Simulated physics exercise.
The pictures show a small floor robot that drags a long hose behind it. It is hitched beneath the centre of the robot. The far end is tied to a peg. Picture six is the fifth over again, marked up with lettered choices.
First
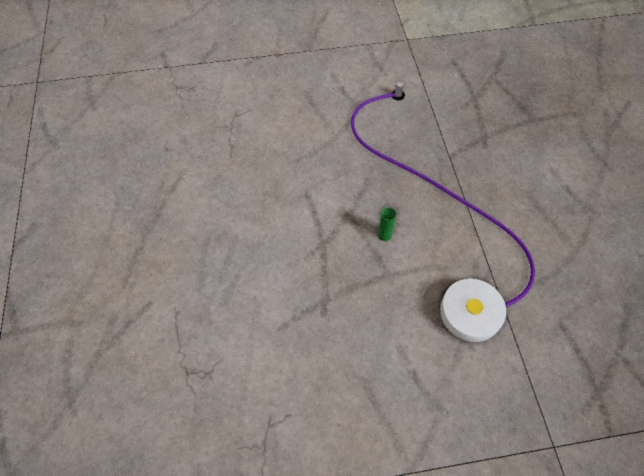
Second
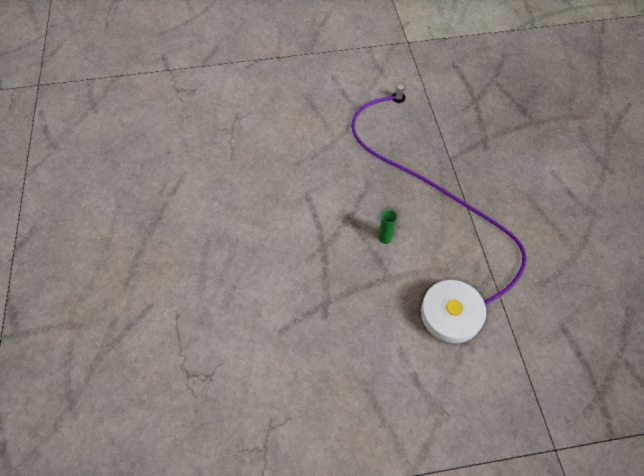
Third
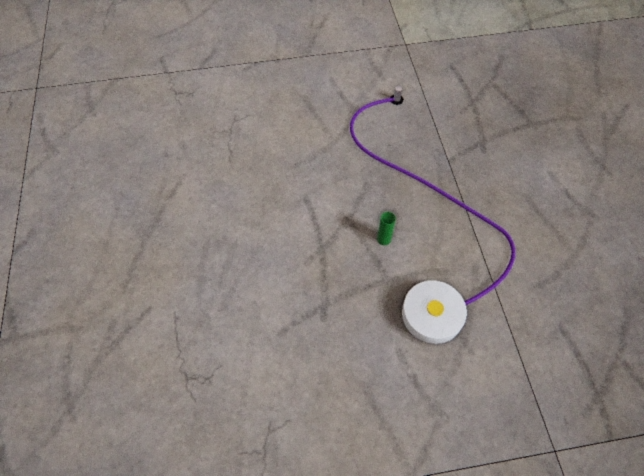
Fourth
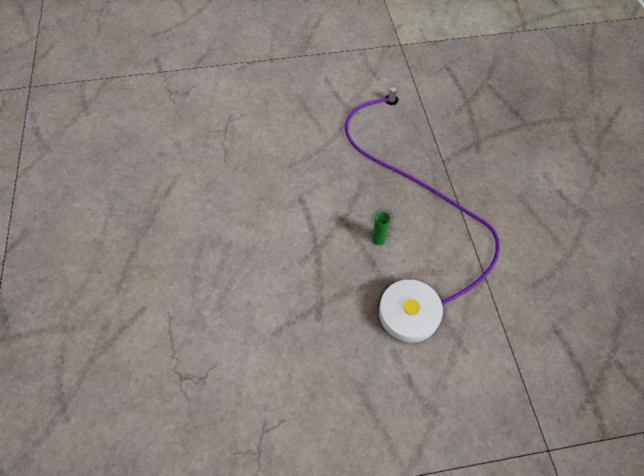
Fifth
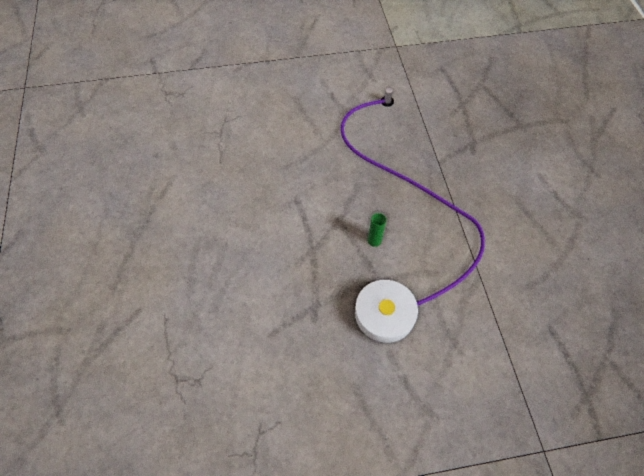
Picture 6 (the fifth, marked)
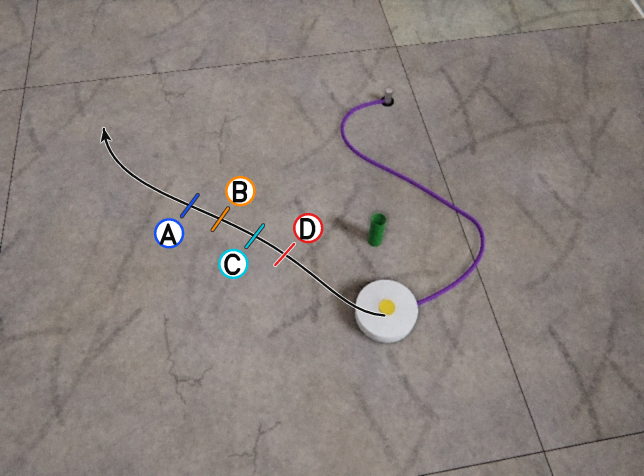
A round white robot slides left across the floor past a green post, trailing a purple hose.
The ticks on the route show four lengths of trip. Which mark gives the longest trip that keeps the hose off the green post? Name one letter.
The farthest safe stop is D.
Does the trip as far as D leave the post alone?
Yes.
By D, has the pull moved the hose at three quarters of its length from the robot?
By then, no.
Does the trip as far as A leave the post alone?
For that mark, no.
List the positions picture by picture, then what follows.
The first picture shows robot (472, 311); peg (399, 90); green post (387, 225).
The second picture shows robot (453, 312); peg (400, 92).
The third picture shows robot (433, 312); peg (398, 94).
The fourth picture shows robot (410, 311); peg (393, 95).
The fifth picture shows robot (386, 311); peg (388, 96); green post (377, 230).
On the marked copy, A at (190, 206); B at (220, 219); C at (255, 236); D at (285, 254); the route from (384, 315) via (220, 219) to (104, 129).
With D. Early on, robot (344, 295), middle of the hose (430, 194).
Further on, robot (312, 270), middle of the hose (430, 194).
At the end, robot (284, 250), middle of the hose (430, 194); nothing has been touched.
As for the rest, A brings the hose against the post; B brings the hose against the post; C brings the hose against the post.
